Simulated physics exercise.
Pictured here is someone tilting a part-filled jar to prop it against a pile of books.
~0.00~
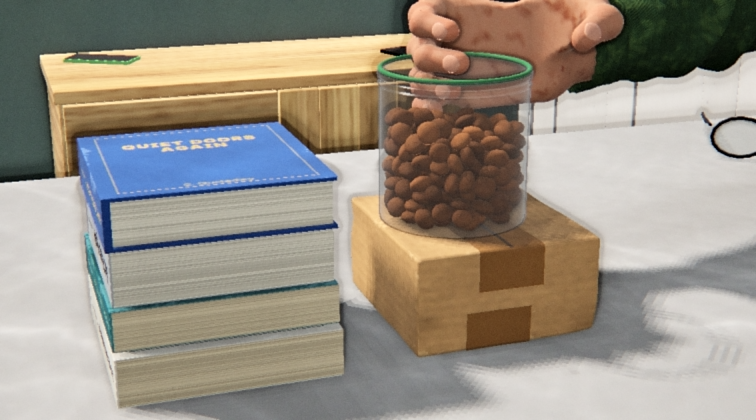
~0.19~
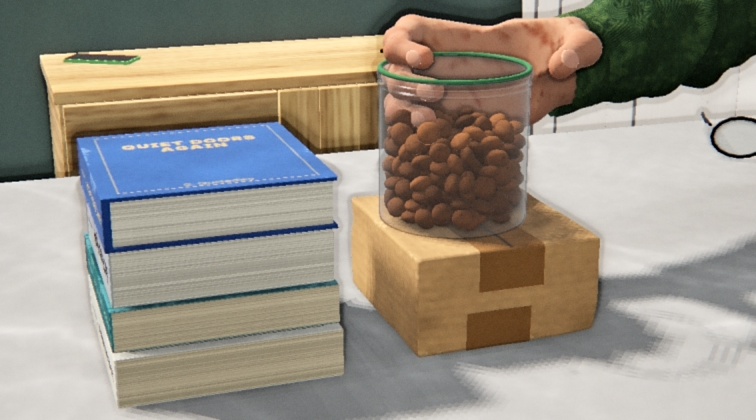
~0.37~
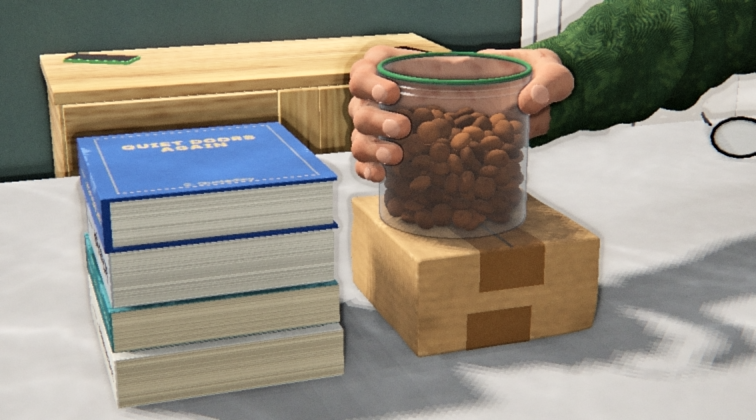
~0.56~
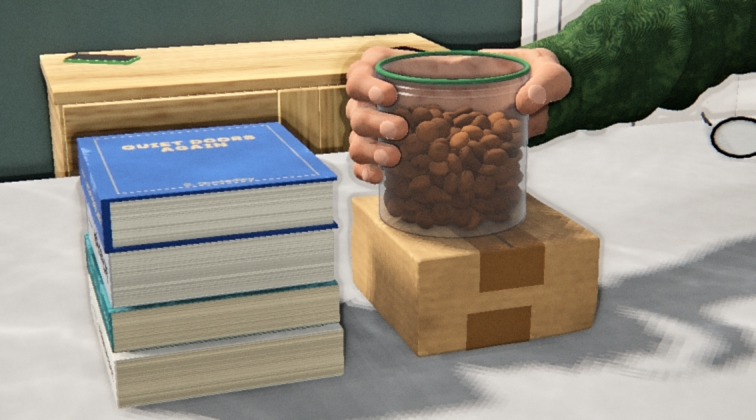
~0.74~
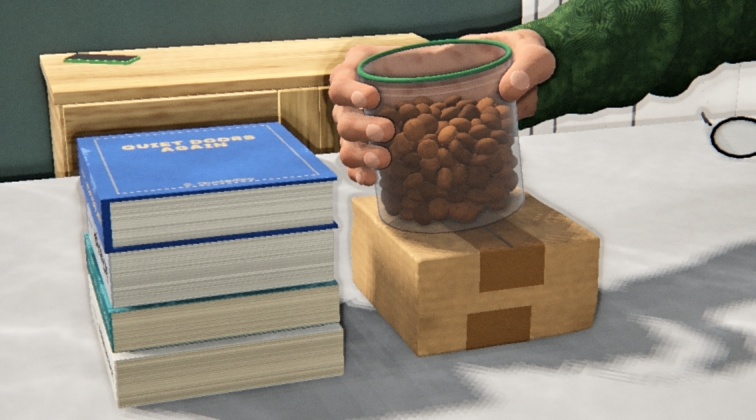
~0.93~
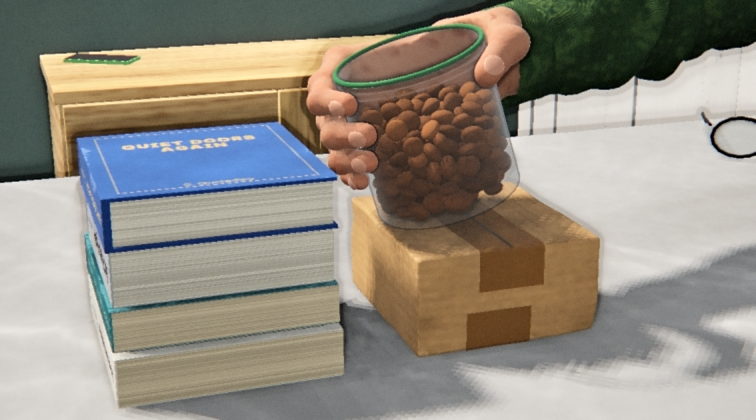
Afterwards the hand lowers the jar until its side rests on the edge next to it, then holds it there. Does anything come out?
Chances are the angle is not steep enough to lose any.
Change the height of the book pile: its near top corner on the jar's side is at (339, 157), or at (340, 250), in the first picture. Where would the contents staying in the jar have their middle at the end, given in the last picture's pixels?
(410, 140), then (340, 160).
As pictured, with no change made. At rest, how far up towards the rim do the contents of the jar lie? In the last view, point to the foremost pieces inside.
Check around (352, 134) in the final view.
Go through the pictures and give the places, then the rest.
Jar at (453, 142), two thirds full of bits of dog kibble; book pile at (201, 181), reaching half way up the jar, in the first picture.
Jar at (453, 142), upright; rim at (385, 72); top of the contents at (440, 135), in the second picture.
Jar at (453, 142), upright; rim at (385, 72); book pile at (201, 181), in the third picture.
Jar at (452, 141), upright; rim at (383, 73); top of the contents at (464, 135), in the fourth picture.
Jar at (443, 133), leaning 8°; rim at (364, 75); book pile at (201, 181), in the fifth picture.
Jar at (429, 125), leaning 17°; rim at (339, 82); book pile at (201, 181), reaching half way up the jar, in the sixth picture.
Around 1.10 s, the jar leans 26°; everything is still inside.
Around 1.32 s, the jar leans 37°; everything is still inside.
Around 1.55 s, the jar rests on the book pile at 41°; everything is still inside.
Finally (2.0 s), the jar rests on the book pile at 41°; everything is still inside.
